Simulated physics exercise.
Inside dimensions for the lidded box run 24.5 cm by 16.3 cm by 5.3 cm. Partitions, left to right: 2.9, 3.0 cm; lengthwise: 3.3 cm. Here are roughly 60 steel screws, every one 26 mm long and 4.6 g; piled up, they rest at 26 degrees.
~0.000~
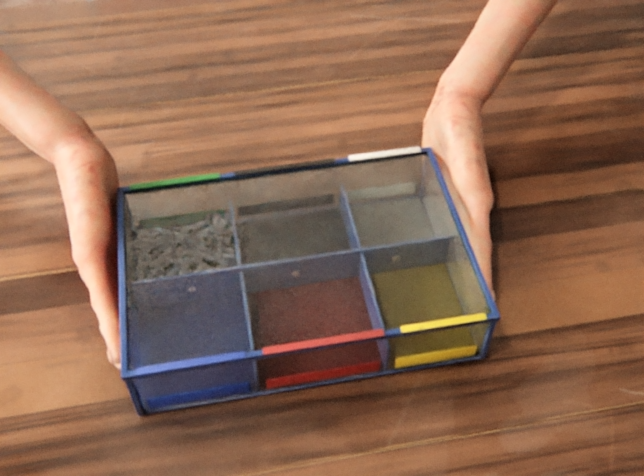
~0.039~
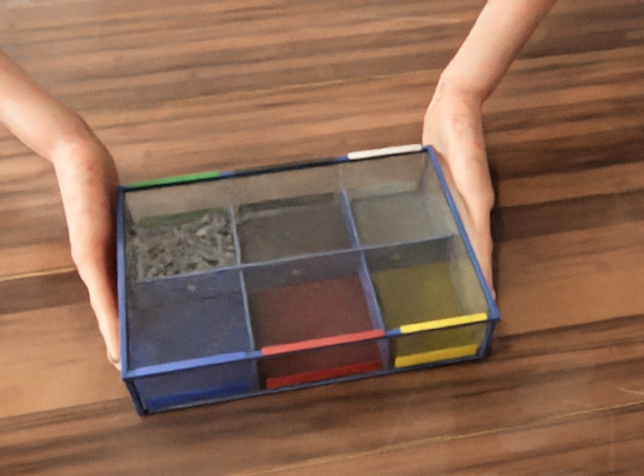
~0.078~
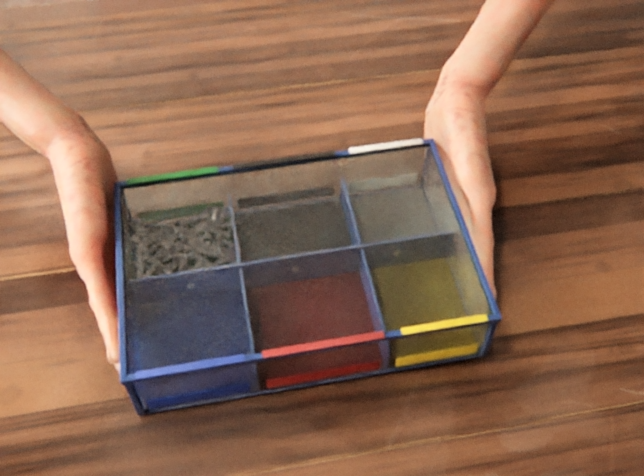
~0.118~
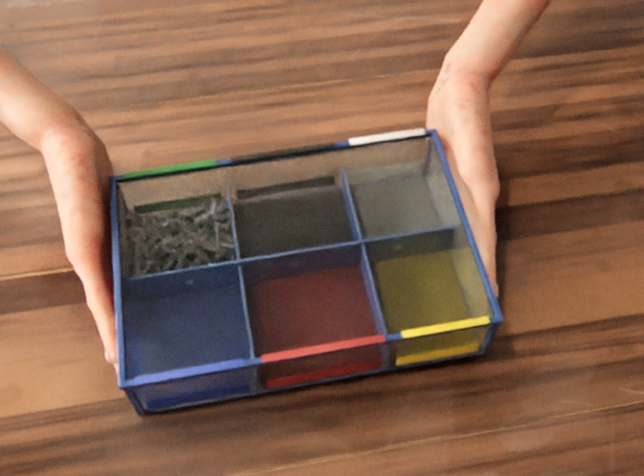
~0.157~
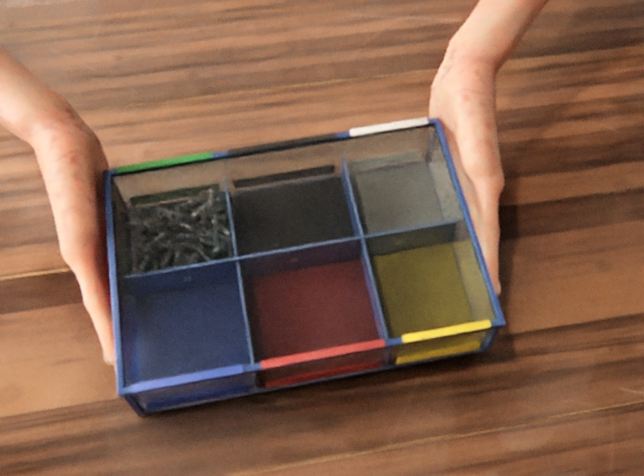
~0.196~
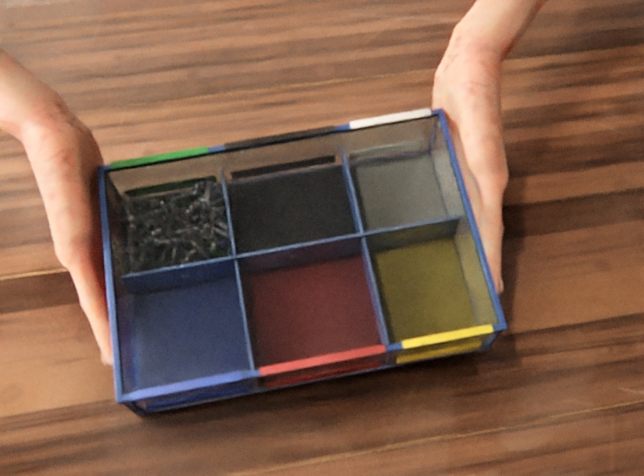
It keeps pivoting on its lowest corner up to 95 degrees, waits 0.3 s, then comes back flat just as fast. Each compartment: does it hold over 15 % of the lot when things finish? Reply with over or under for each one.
Red: Under, blue: Over, green: Over, yellow: Under, white: Under, black: Under.
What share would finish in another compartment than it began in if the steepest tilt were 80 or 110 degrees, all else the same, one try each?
Some 30 and 70 per cent.
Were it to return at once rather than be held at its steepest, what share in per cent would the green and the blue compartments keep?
Green 45, blue 55.
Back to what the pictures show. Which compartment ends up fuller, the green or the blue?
The blue one.
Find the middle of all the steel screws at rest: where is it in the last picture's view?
Roughly (177, 360).
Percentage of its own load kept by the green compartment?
That comes out at about 40 percent.
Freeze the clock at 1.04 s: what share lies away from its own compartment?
Roughly 45 percent.
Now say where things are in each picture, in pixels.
The first picture shows box tilt 0 degrees, front corners at (128, 373) and (492, 315); green 100 %.
The second picture shows box tilt 1 degrees, front corners at (128, 374) and (493, 315).
The third picture shows box tilt 3 degrees, front corners at (127, 377) and (494, 316), lowest corner left front.
The fourth picture shows box tilt 7 degrees, front corners at (126, 382) and (496, 318), lowest corner left front.
The fifth picture shows box tilt 12 degrees, front corners at (125, 389) and (498, 321), lowest corner left front.
The sixth picture shows box tilt 17 degrees, front corners at (123, 396) and (499, 325), lowest corner left front; green 100 %. The box's pace is about 125 degrees a second.
After 1.04 s, tilt 95 degrees; blue 45 %, green 55 %.
After 1.60 s, tilt 50 degrees; blue 55 %, green 45 %.
Then, at 2.21 s, tilt 0 degrees; blue 55 %, green 45 %.
At rest (2.5 s), red 0 %, blue 55 %, green 45 %, yellow 0 %, white 0 %, black 0 %.
